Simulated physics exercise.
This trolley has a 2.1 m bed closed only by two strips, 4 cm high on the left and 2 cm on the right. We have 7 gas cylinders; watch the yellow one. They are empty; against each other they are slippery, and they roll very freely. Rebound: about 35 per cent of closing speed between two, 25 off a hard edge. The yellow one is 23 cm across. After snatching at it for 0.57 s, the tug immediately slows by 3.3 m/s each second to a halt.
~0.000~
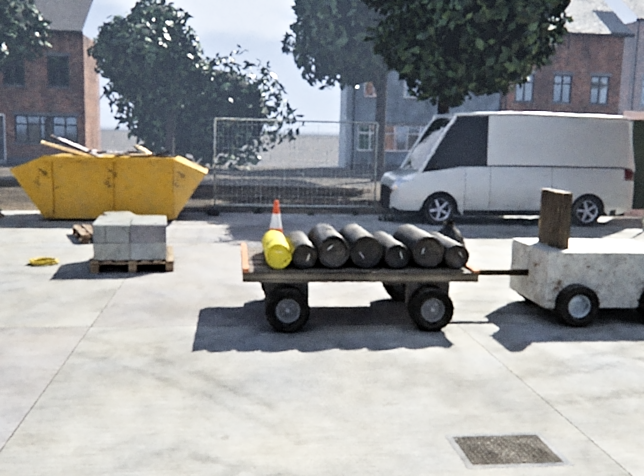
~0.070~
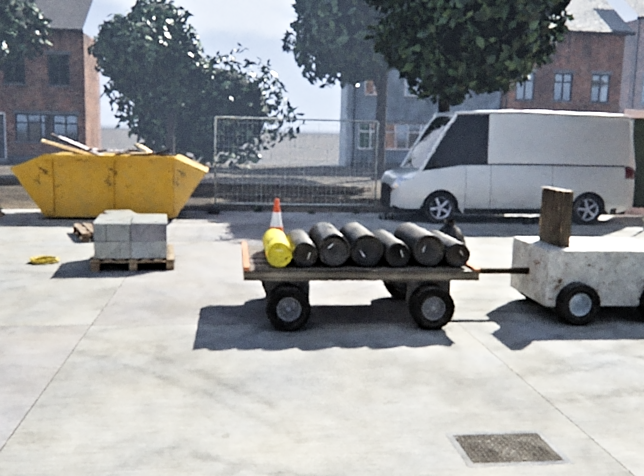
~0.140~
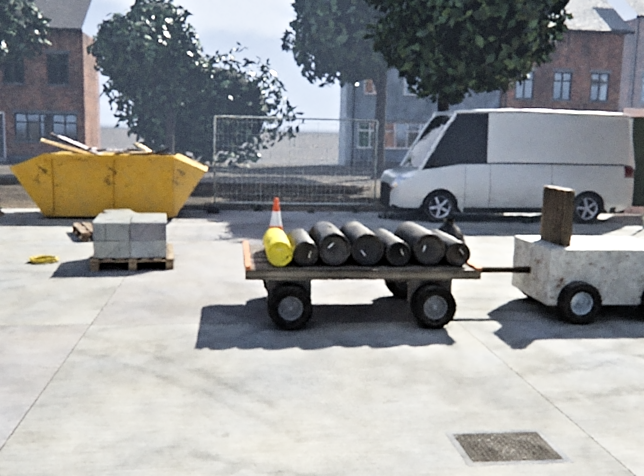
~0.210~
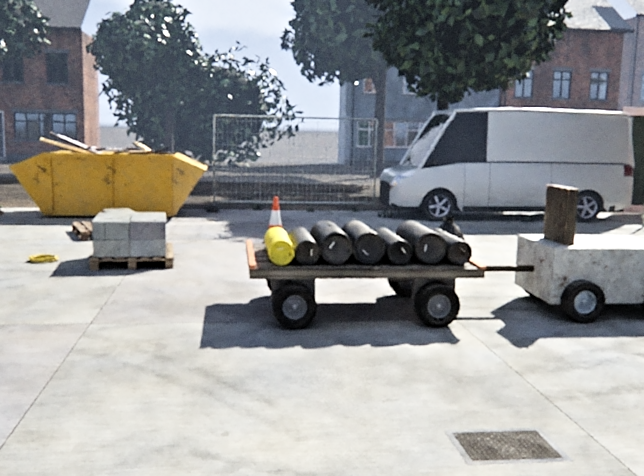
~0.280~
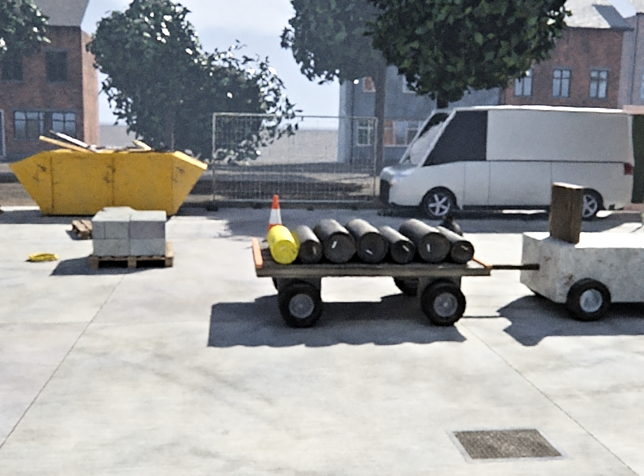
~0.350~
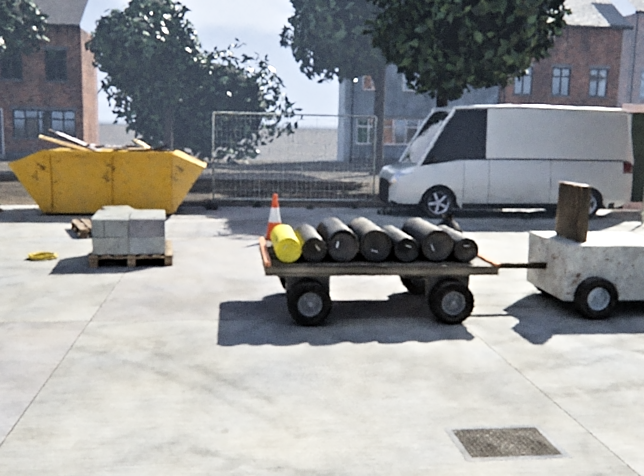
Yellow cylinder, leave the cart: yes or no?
Yes.
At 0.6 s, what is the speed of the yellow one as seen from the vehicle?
About 0.9 m/s.
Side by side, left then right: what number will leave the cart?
On the left it's 1, and on the right it's 2.
Then, 0.6 s in, yellow is on the deck, 5 cm from the left bar, rolling left along the cart; 0 over a bar so far.
Then, 0.7 s in, yellow is over the left bar and falling; 1 over a bar so far.
Then, 0.8 s in, yellow is over the left bar and falling; 1 over a bar so far.
Then, 0.9 s in, yellow is over the left bar and falling; 1 over a bar so far.
In the end (4.1 s), yellow is over the left bar and down; 3 over a bar so far.
